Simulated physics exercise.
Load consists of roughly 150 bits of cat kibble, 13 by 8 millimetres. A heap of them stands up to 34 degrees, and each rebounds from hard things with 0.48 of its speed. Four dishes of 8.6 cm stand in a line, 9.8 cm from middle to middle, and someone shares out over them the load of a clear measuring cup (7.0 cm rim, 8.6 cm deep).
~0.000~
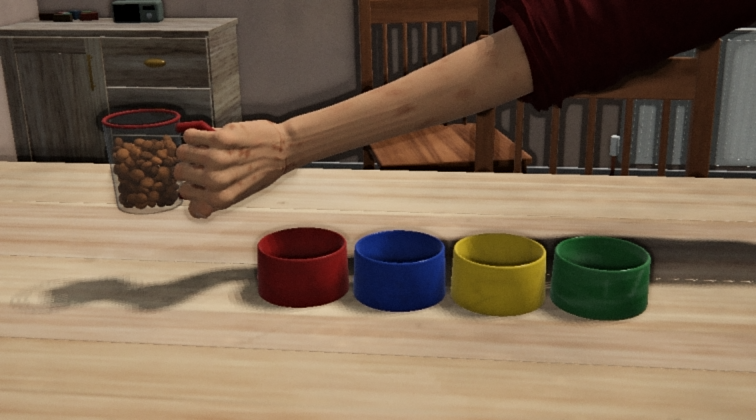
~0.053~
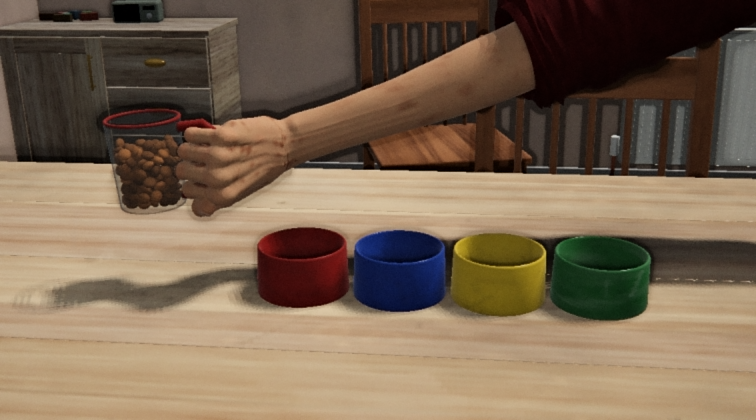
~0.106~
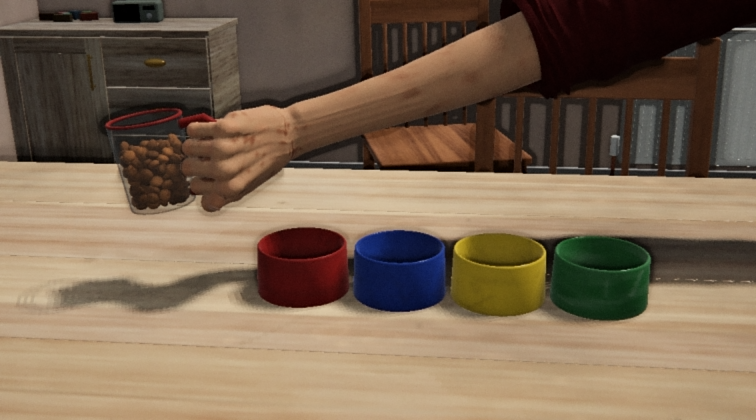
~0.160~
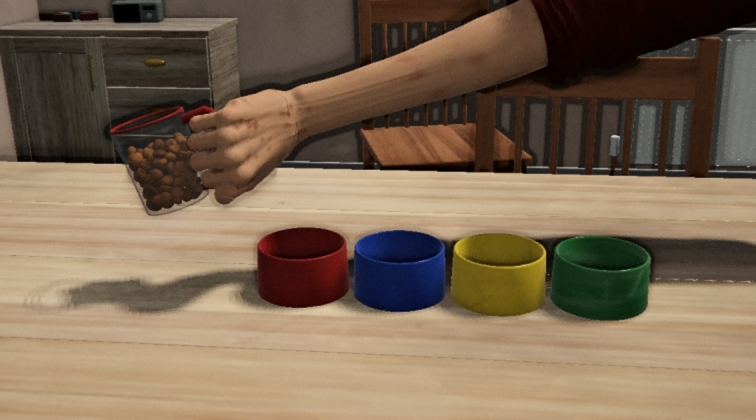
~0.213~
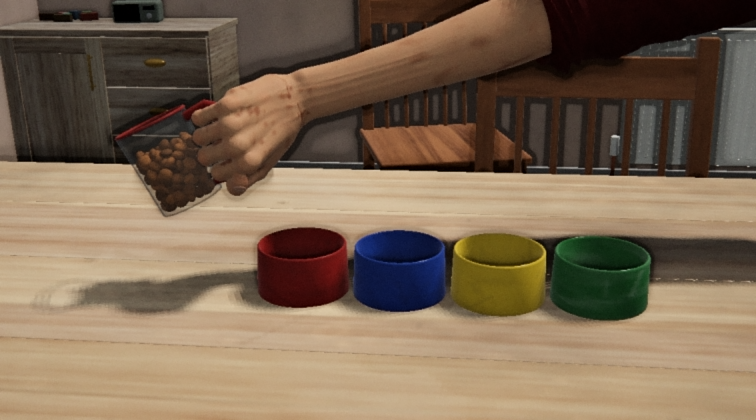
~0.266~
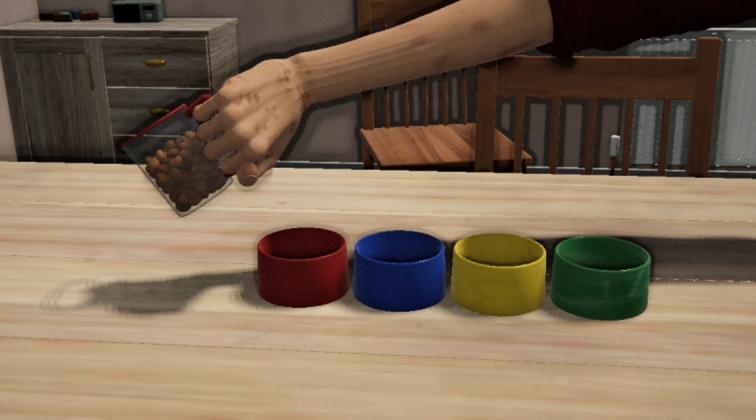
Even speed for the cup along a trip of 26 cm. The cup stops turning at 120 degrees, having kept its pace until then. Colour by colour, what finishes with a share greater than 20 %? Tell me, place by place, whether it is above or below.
Red: Above the mark; blue: Below the mark; green: Below the mark; yellow: Below the mark; counter: Above the mark.
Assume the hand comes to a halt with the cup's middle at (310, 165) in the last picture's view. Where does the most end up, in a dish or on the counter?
Counter.
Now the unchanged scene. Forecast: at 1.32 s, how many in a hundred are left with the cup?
I reckon around 0 per cent.
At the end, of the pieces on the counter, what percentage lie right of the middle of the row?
About 0 percent.
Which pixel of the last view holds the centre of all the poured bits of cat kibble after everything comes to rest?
After settling, the middle sits near (256, 279).
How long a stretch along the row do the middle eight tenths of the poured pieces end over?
Some 12 centimetres.
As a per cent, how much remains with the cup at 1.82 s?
Roughly 0 %.
After 0.90 s, tilt 120 degrees; cup holds 65 %.
After 1.32 s, tilt 120 degrees; cup holds 0 %, red 45 %.
After 1.82 s, tilt 120 degrees; cup holds 0 %, red 45 %.
At rest (2.1 s), red 45 %, blue 0 %, green 0 %, yellow 0 %, counter 55 %.
